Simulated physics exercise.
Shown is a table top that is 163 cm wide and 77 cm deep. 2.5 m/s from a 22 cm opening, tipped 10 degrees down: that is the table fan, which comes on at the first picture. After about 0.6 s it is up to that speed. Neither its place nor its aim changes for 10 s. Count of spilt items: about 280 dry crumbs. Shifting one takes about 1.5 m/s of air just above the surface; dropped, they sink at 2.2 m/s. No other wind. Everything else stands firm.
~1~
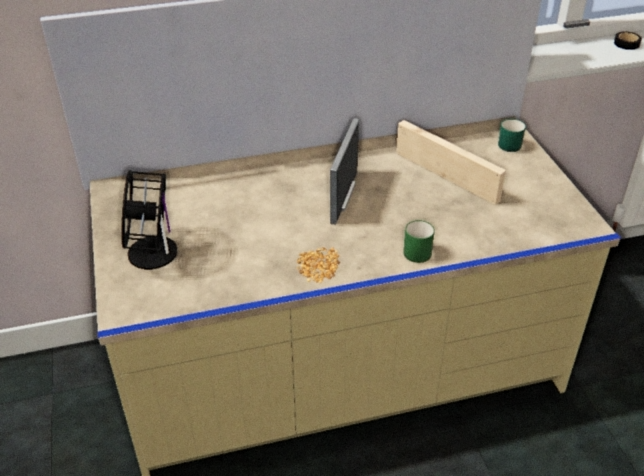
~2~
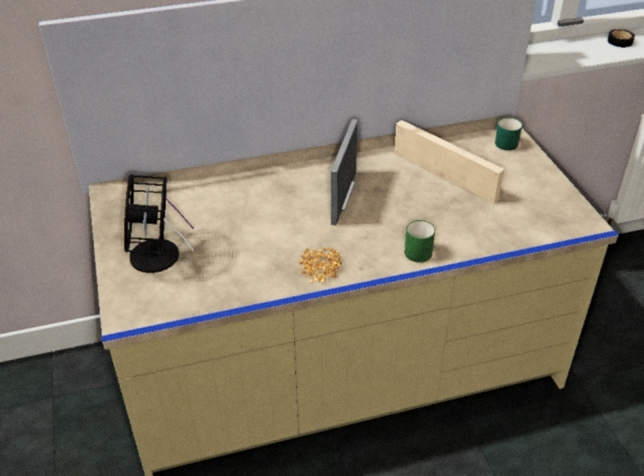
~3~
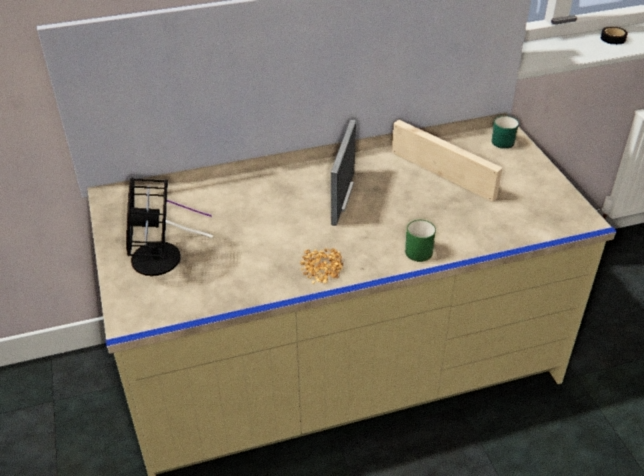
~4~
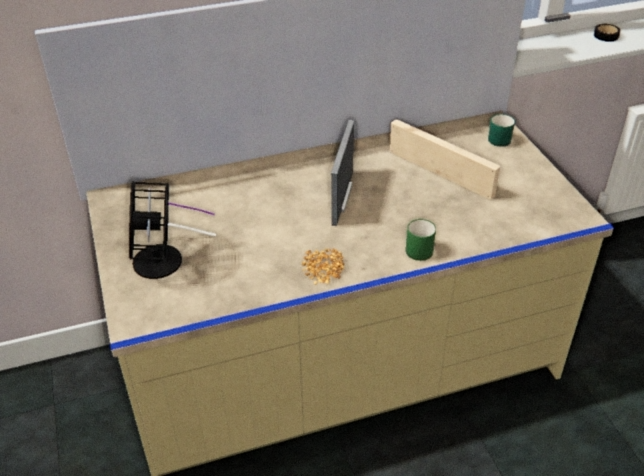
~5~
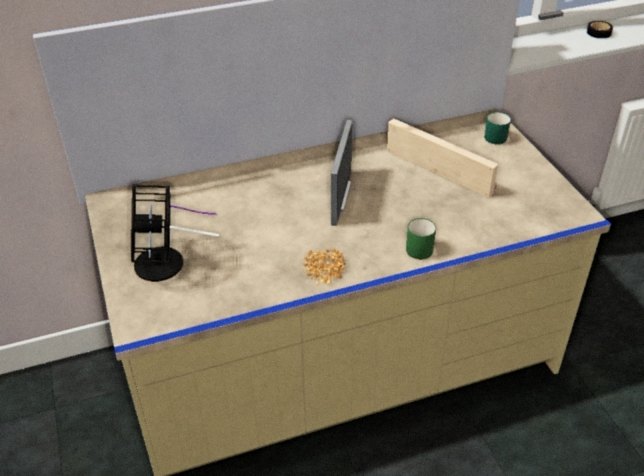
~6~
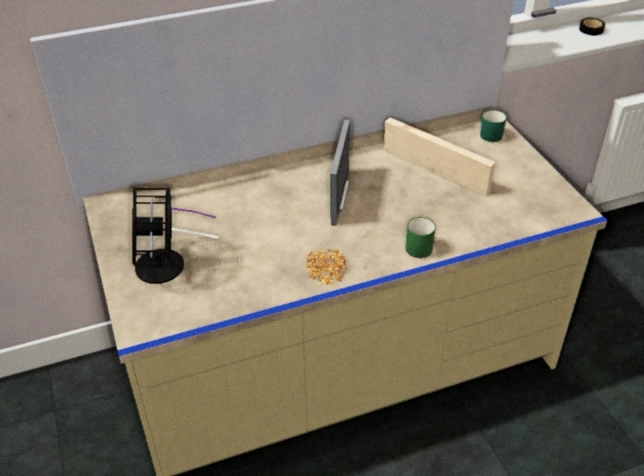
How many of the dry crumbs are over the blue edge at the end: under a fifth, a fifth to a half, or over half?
Band: Majority.
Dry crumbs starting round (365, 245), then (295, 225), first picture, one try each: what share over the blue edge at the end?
In turn: 20 per cent, 0 per cent.
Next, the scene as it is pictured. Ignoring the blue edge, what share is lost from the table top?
I would put it at around 0 per cent.
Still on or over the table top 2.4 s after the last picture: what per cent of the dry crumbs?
The remaining share is about 2 %.
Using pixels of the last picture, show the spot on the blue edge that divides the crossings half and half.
I'd put my finger close to (394, 280).
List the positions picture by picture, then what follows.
In the first frame, the middle of the dry crumbs is near (318, 265), none has stirred yet and the mouth of the table fan is at (144, 211).
In the second frame, the middle of the dry crumbs is near (320, 264), none has stirred yet and the blue edge is centred on (379, 285).
In the third frame, the middle of the dry crumbs is near (322, 264), none has stirred yet, the top of a mug is at (421, 229) and the top of a laptop is at (344, 145).
In the fourth frame, the middle of the dry crumbs is near (323, 265) and none has stirred yet.
In the fifth frame, the middle of the dry crumbs is near (325, 265) and none has stirred yet.
In the sixth frame, the middle of the dry crumbs is near (327, 267) and about 1 % have left their places.
Then, 1.2 s after the last picture, 96 % are over the blue edge; 94 % have settled or left.
Then, 2.4 s after the last picture, 98 % are over the blue edge; 98 % have settled or left.
Then, 4.7 s after the last picture, 98 % are over the blue edge; 99 % have settled or left.
Then, 9.2 s after the last picture, at the end, 98 % are over the blue edge.
